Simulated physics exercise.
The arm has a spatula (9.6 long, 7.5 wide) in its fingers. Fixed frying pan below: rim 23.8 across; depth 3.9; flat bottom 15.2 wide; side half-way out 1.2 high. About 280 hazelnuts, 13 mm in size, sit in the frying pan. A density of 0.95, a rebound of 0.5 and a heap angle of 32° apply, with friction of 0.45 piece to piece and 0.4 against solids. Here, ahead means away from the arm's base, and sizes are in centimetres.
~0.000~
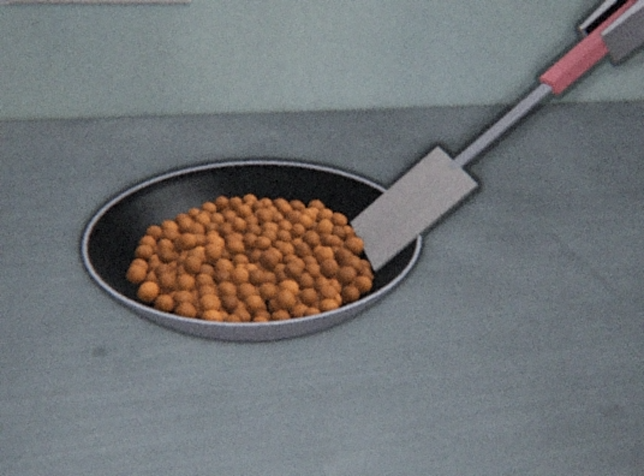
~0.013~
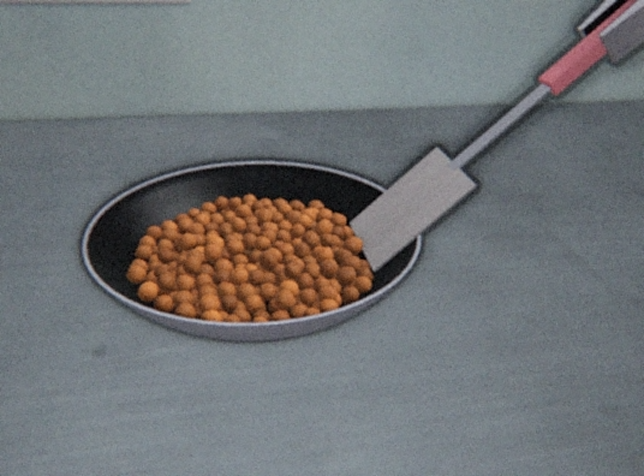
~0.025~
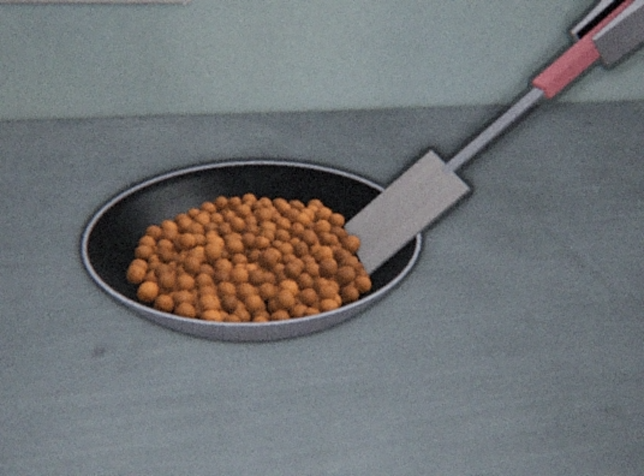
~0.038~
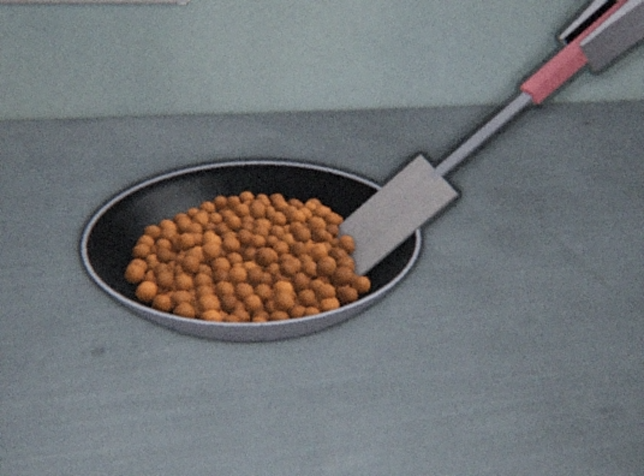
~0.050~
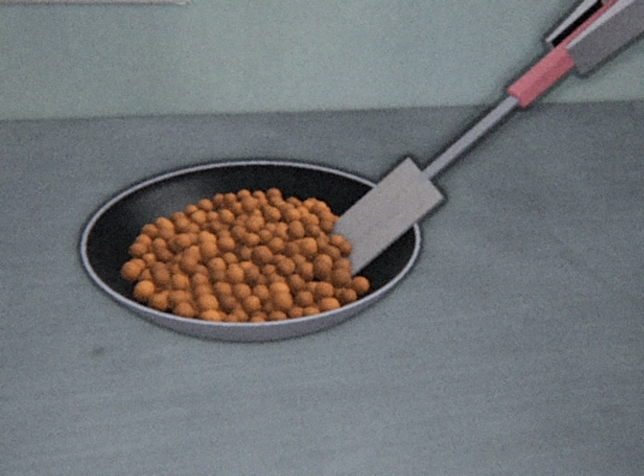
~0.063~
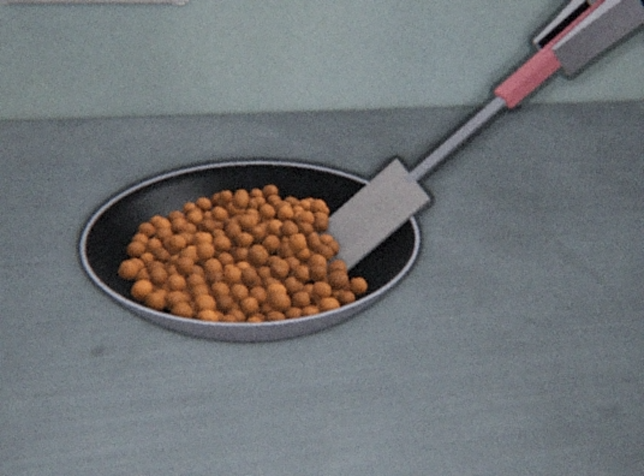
A spatula held by a robotic arm rests against the right side of a heap of round brown nuts in a dark frying pan, then slides a short way left, pushing the nearest nuts slightly leftward.
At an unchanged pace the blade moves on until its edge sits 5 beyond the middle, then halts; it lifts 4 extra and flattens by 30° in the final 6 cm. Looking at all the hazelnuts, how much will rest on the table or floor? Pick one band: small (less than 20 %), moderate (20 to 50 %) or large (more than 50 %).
Small.
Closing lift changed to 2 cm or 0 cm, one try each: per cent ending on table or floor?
Result: Approx. 0 % and 0 %, one try each.
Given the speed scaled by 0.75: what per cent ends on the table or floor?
Estimate: Close to 0 %.
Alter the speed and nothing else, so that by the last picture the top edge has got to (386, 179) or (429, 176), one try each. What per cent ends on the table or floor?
15 % and 0 %.
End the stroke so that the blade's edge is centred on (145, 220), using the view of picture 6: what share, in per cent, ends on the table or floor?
25 %.
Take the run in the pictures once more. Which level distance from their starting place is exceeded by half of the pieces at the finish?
Near 3 cm, measured level.
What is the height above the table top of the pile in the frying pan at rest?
Height at the end: Around 5.0 cm.
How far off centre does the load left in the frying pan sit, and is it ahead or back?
Offset: About 3.5 cm, ahead.
After 0.11 s, sloping 42°, highest piece 5 above the table; 278 in the frying pan.
After 0.15 s, sloping 29°, highest piece 6 above the table; 278 in the frying pan.
After 0.37 s, sloping 13°, highest piece 5 above the table; 263 in the frying pan, 13 on the table or floor, 2 on the blade or in flight.
After 1.42 s, sloping 13°, highest piece 4 above the table; 262 in the frying pan, 16 on the table or floor.
At rest, 262 in the frying pan, 16 on the table or floor. That is 6 % on the table or floor.
